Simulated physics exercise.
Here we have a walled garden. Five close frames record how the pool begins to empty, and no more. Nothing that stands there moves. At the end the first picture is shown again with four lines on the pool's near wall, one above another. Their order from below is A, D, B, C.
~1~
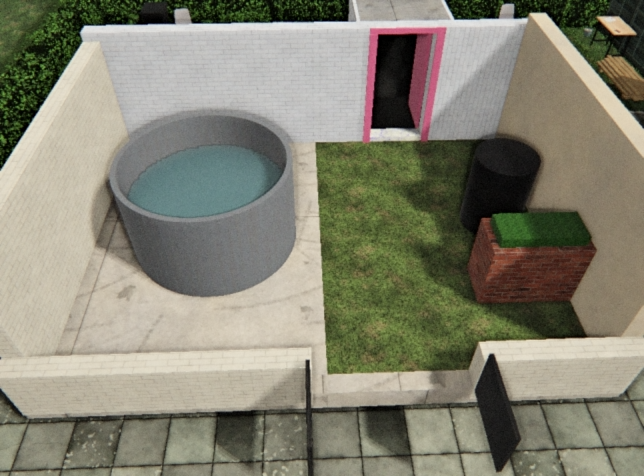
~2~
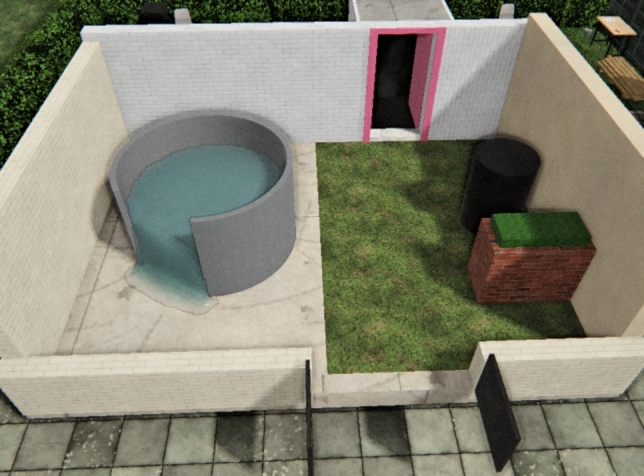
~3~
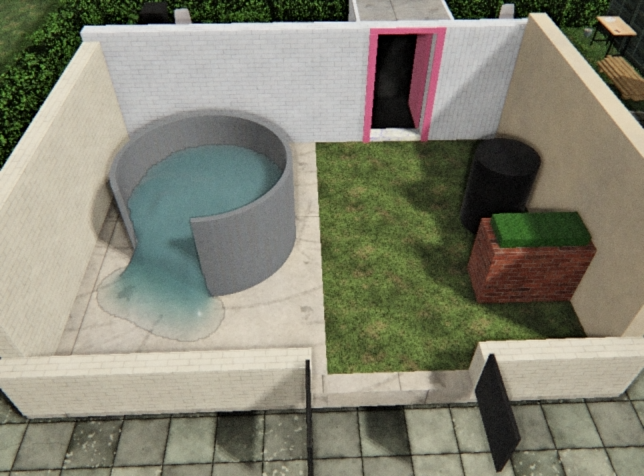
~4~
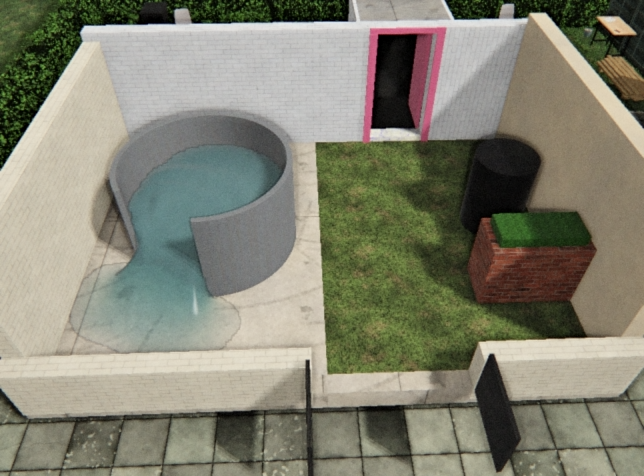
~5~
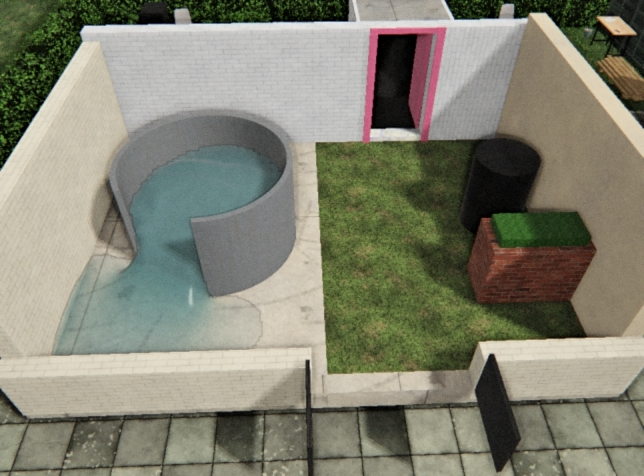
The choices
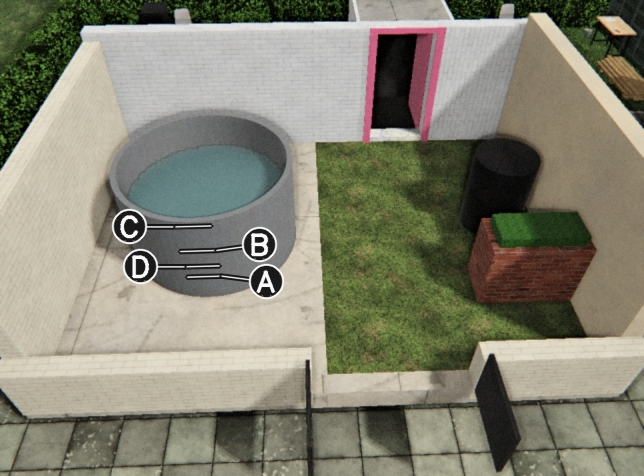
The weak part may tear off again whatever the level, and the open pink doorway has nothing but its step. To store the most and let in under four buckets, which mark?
The limit is B.
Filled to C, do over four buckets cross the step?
Yes, that goes wrong.
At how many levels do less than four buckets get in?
Three of them.
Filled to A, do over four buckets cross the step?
No, that is safe.
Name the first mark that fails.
That is mark C.
On the marked copy, A at (204, 276); B at (198, 251); C at (192, 226); D at (201, 266); from the bottom up A, D, B, C.
For mark A, nothing gets over.
For mark B, a bucket or two gets in.
For mark C, about 9 bucketfuls get in.
For mark D, nothing gets over.
